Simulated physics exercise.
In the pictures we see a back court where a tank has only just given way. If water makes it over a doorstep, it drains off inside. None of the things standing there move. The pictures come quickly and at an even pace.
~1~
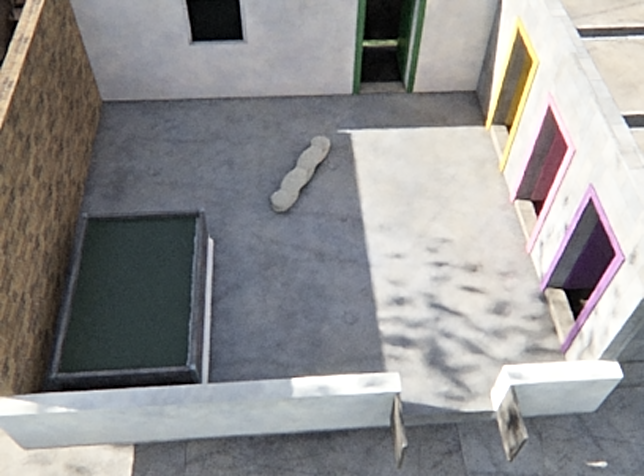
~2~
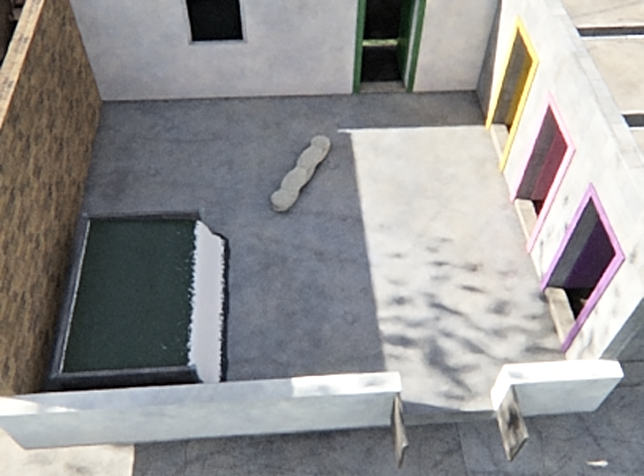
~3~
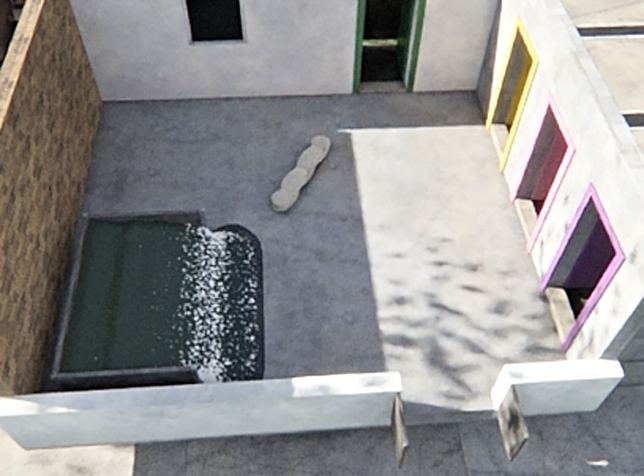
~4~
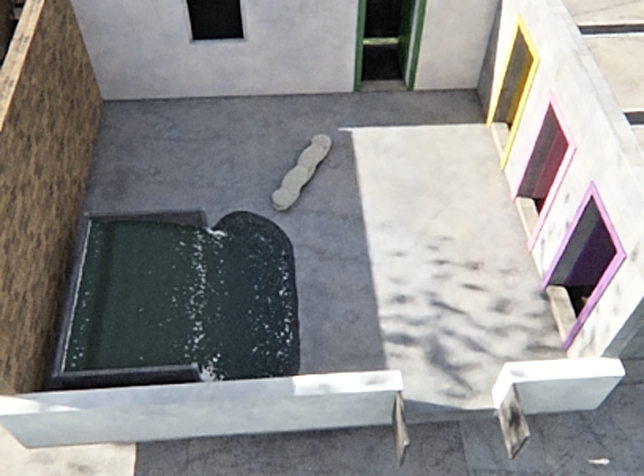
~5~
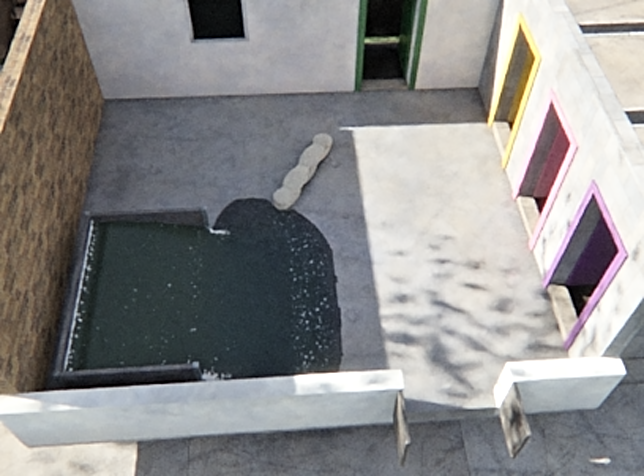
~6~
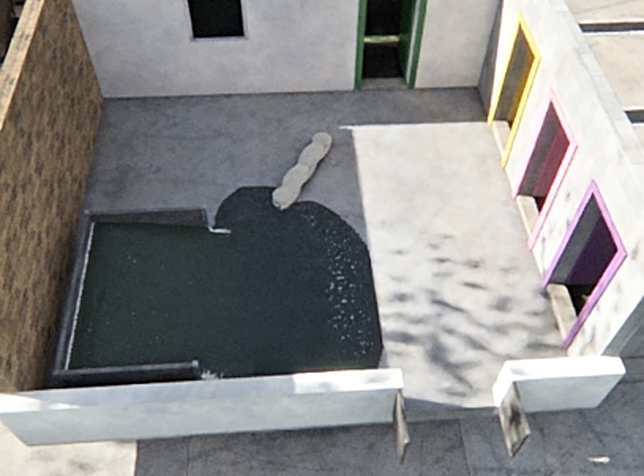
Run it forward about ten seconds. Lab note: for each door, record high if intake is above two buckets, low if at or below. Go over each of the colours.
Green door: High; purple door: High; yellow door: Low; pink door: High.
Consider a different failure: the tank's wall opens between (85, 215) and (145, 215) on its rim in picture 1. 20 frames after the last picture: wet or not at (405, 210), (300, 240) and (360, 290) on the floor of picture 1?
Log: Point 1 unreached; point 2 unreached; point 3 unreached.
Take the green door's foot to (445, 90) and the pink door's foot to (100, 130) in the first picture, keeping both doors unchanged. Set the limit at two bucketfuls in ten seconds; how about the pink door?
In short: Pink door takes less.
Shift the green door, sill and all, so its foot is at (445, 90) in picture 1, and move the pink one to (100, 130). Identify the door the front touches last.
It's the one in pink.
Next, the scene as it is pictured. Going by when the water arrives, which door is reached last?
Answer - the door marked green.
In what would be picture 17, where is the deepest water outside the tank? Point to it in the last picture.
That would be (567, 371).
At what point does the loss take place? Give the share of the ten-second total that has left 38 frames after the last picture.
My reading is near 75 per cent.
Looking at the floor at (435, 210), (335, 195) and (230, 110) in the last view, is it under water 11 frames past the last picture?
The three points read soaked through, soaked through and clear.
A moment on, water covers 40 % of the floor; the green door not reached, the purple door not reached, the yellow door not reached, the pink door not reached.
Next, water covers 55 % of the floor; the green door not reached, the purple door over two buckets in, the yellow door not reached, the pink door under two buckets in.
Then, water covers 60 % of the floor; the green door not reached, the purple door far over two buckets in, the yellow door wet at the sill, nothing in, the pink door far over two buckets in.
Later, water covers 65 % of the floor; the green door under two buckets in, the purple door far over two buckets in, the yellow door wet at the sill, nothing in, the pink door far over two buckets in.
In the end, water covers 95 % of the floor; the green door over two buckets in, the purple door far over two buckets in, the yellow door wet at the sill, nothing in, the pink door far over two buckets in.
